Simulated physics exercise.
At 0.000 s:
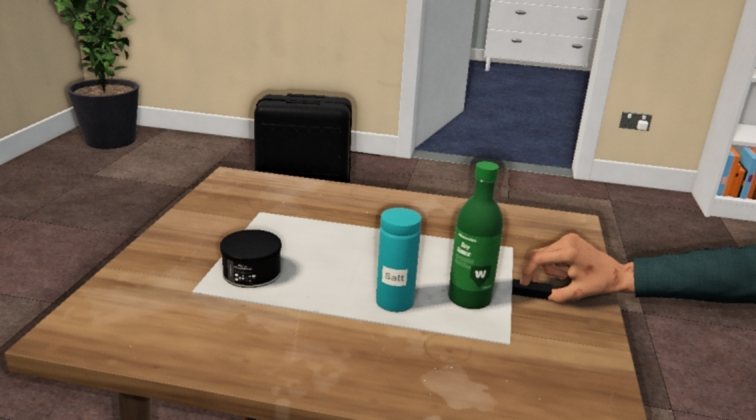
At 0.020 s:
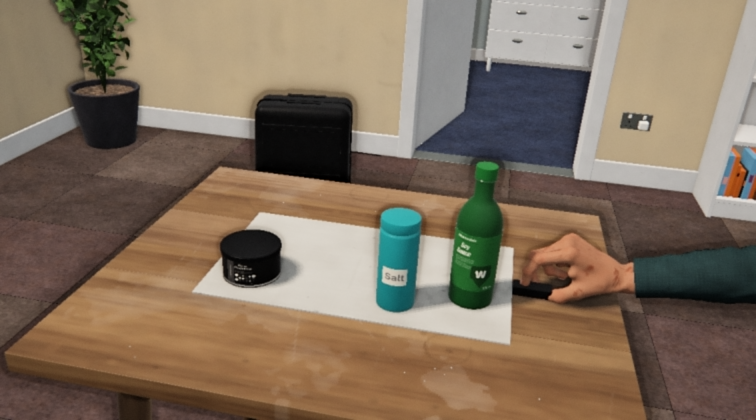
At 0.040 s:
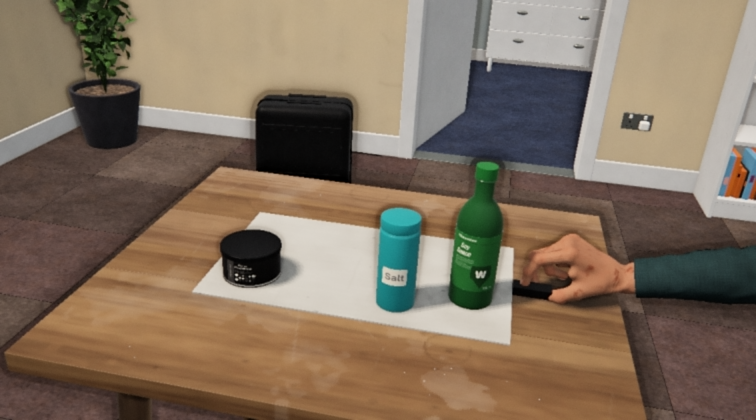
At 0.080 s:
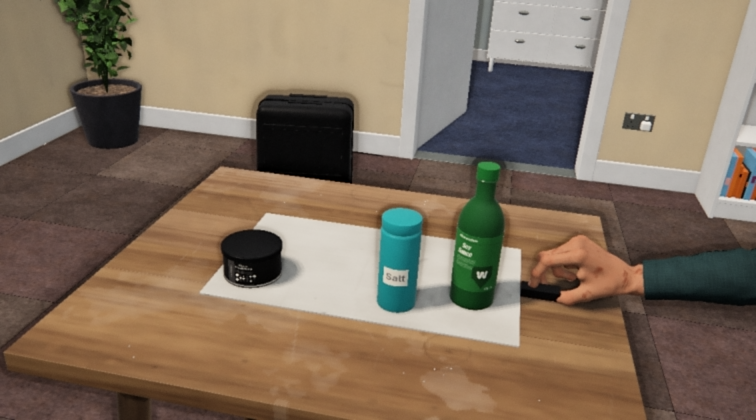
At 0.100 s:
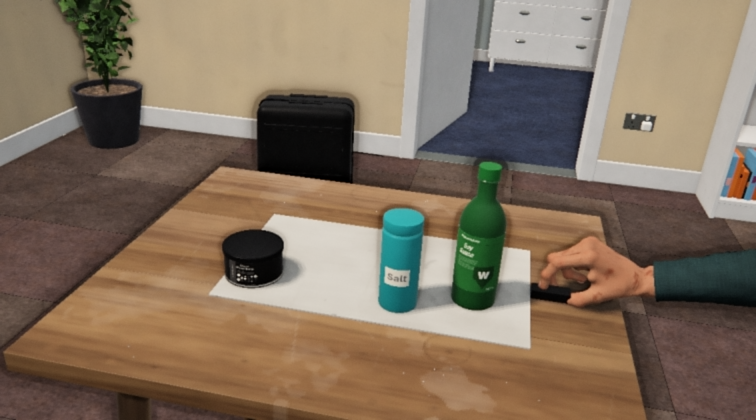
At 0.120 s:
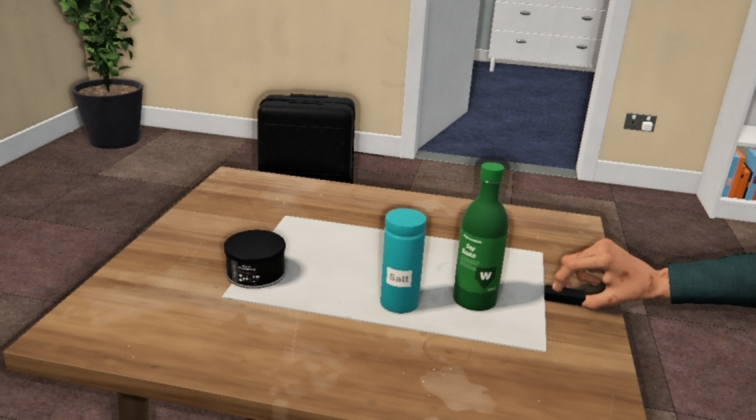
A hand in a dark green sleeve, reaching in from the right, first holds still at the edge of a white sheet, then draws it slowly a short way rightward. On the sheet stand a black tub at left, a turquoise salt jar and a green bottle, all shifting barely at all. The steady, slightly raised view shows a wooden table in a room with a suitcase, plant and open doorway behind.
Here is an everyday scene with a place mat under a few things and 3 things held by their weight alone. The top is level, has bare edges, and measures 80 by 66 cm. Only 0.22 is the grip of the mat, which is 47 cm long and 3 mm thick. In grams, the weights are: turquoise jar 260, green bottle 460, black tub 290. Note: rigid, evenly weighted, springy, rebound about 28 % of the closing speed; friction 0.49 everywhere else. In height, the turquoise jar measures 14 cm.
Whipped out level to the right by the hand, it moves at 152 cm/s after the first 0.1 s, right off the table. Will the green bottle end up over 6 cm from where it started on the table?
Relocated.
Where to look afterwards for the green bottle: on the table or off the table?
Green bottle: Goes out of bounds.
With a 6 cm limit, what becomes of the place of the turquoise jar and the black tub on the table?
First the turquoise jar: It departs its position; then the black tub: It stays in position.
After 0.32 s, 35 cm of pull; green bottle moved 8 cm near (538, 243); turquoise jar moved 9 cm; black tub moved 2 cm.
After 0.52 s, 65 cm of pull; green bottle now off the table; turquoise jar 24° off upright; black tub moved 2 cm.
After 0.72 s, 88 cm of pull; turquoise jar on its side; black tub moved 2 cm.
After 1.12 s, as before.
In the end (1.4 s), off the table, green bottle; toppled on the table, turquoise jar; black tub under 6 cm from the start.
